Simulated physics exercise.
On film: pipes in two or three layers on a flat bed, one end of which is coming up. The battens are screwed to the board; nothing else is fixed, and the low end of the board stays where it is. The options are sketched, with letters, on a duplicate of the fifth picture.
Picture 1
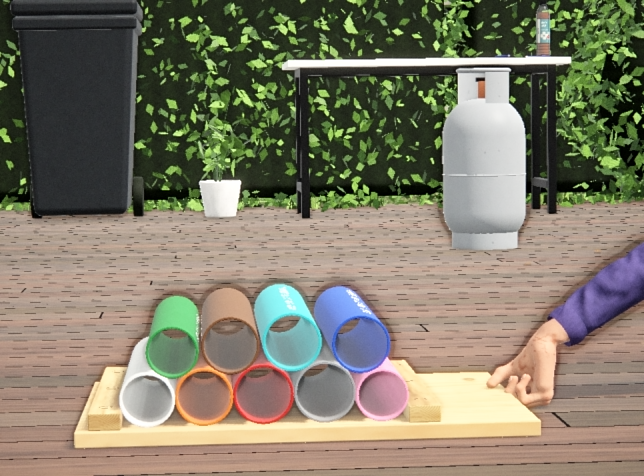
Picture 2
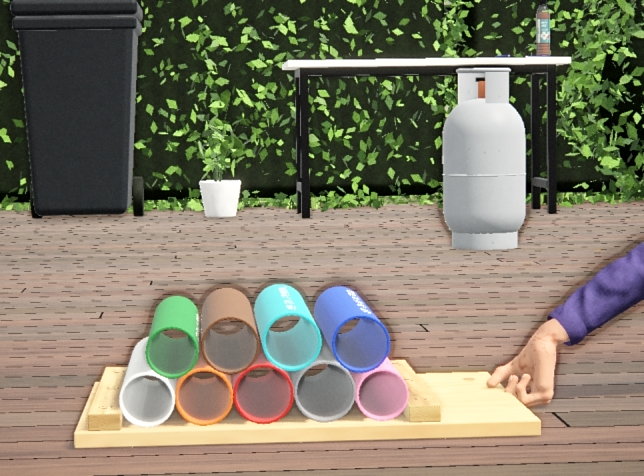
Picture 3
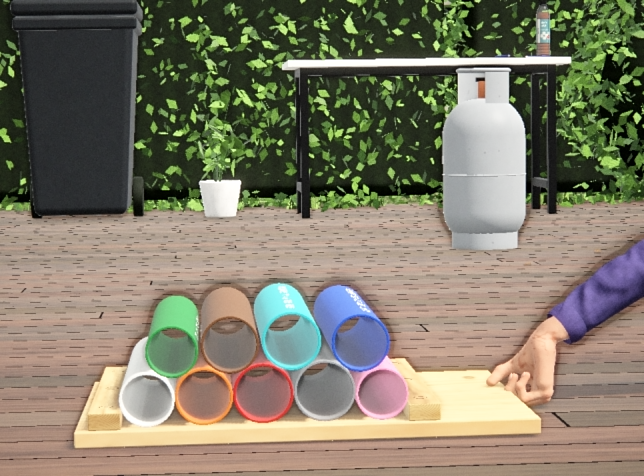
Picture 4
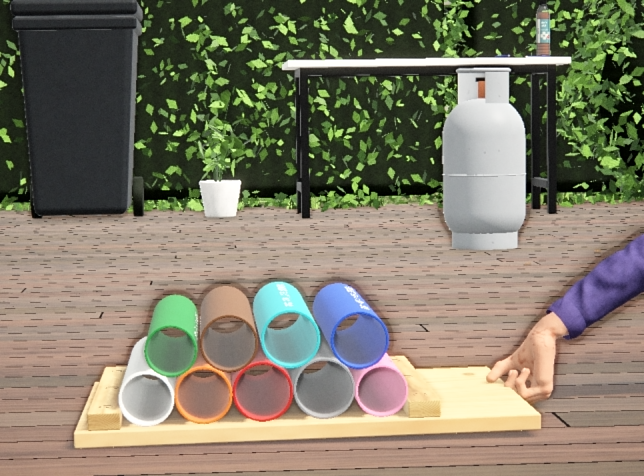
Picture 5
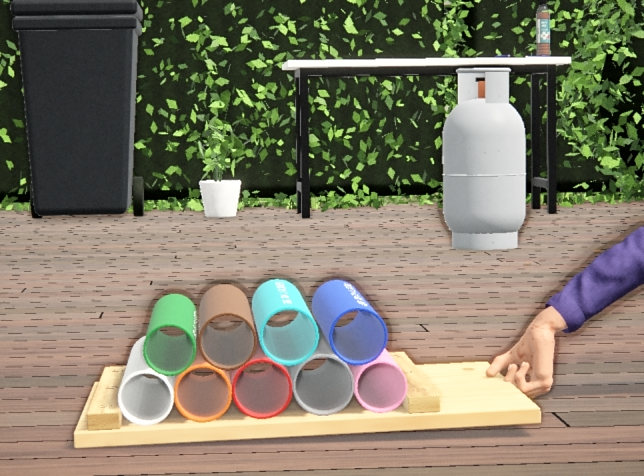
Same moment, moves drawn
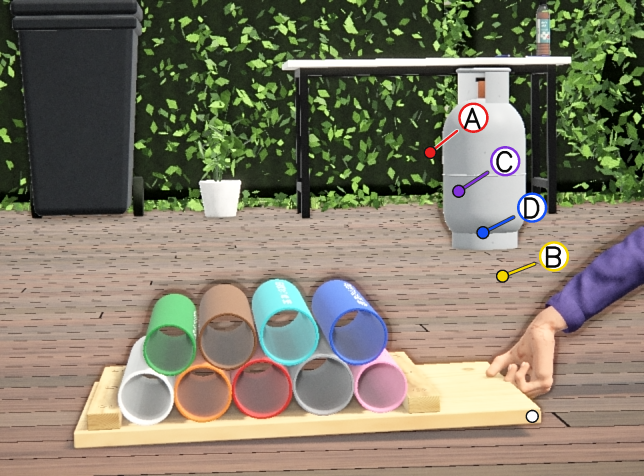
At the start, nine coloured pipes lie stacked in two layers between battens on a wooden board, with a purple-sleeved hand at its right end. The hand then raises that end very slightly, tilting the board a little, while the pipes stay stacked together.
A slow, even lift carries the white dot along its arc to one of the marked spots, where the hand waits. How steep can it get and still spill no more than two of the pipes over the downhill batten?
No higher than D.
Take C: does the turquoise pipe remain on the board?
The turquoise pipe: No.
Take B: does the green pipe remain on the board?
Yes.
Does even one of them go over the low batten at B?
No.
On the marked copy, A at (430, 153); B at (503, 276); C at (459, 191); D at (483, 233); the white dot at (532, 416).
Taking D. A third of the way, board at 16°.
Two thirds of the way, board at 26°.
When it is over, board at 26°, none over the low batten.
As for the rest, A four over the low batten (green, turquoise, brown, blue); B none over the low batten; C three over the low batten (green, turquoise, brown).
